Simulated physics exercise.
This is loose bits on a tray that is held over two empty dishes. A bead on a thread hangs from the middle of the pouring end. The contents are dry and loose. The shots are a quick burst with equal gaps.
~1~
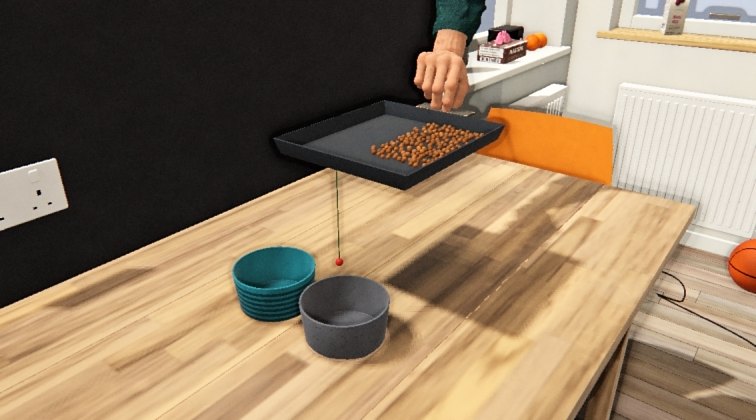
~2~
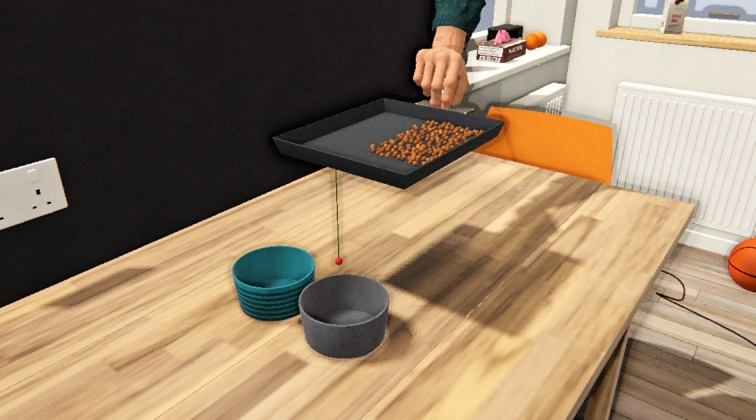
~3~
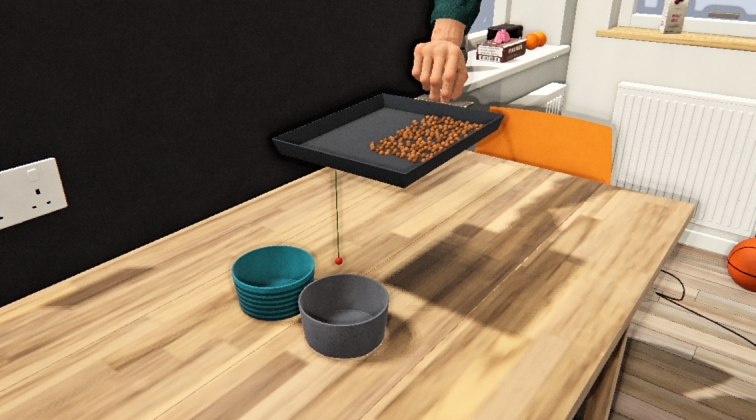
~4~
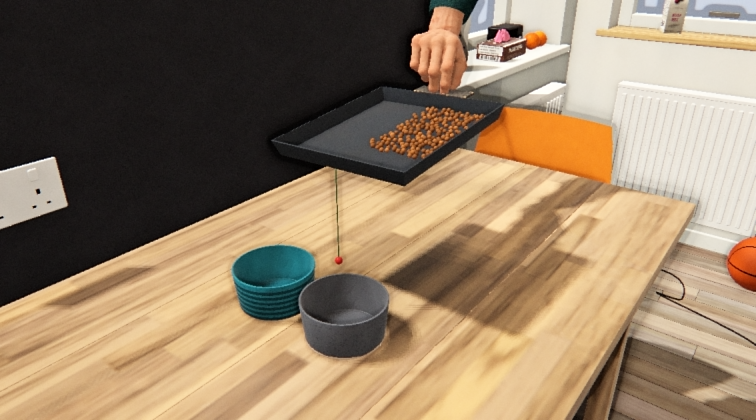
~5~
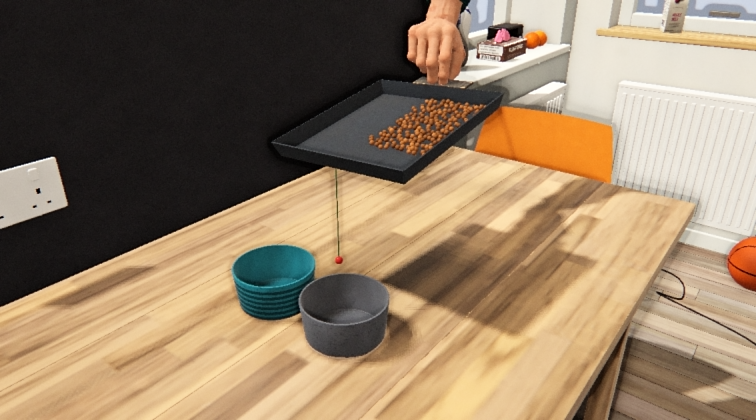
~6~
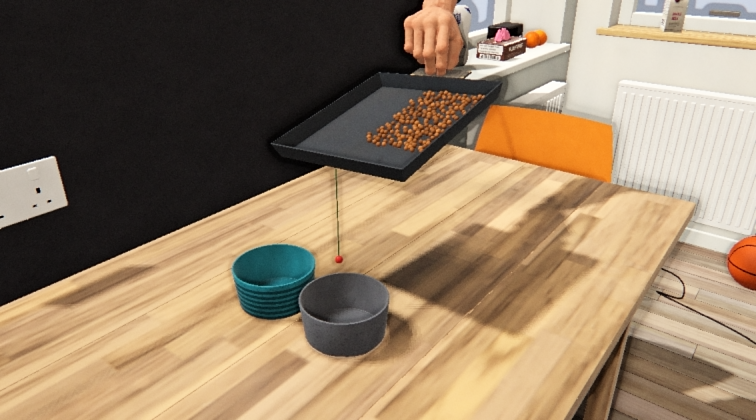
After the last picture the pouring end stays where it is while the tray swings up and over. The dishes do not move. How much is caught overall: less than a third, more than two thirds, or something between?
They take over two thirds between them.
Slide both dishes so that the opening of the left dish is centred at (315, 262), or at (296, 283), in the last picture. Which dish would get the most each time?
The first try: The dish on the left. The second: Left.
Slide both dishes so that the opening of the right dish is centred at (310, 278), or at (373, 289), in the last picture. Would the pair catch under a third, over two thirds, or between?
First over two thirds, then above two thirds.
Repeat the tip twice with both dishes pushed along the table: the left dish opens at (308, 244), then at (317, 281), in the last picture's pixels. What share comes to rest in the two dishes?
Roughly 50 per cent, and 20 per cent.
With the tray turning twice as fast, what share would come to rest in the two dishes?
Some 80 per cent.
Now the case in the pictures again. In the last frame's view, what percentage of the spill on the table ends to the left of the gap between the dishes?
Some 70 per cent.
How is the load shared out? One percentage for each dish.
Left dish near 90 in a hundred; right dish near 0.
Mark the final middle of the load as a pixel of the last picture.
Around (270, 294).
Shortly afterwards, tray tipped steeply; all but a few on the tray; only a few in the left dish; only a few outside both; only a few in the air.
Next, tray tipped right over; near a third on the tray; near a quarter in the left dish; only a few outside both; near a third in the air.
Some moments later, tray tipped past a quarter turn; only a few in the right dish; the bulk in the left dish; a little outside both.
In the end, tray tipped past a quarter turn; only a few in the right dish; the bulk in the left dish; a little outside both.
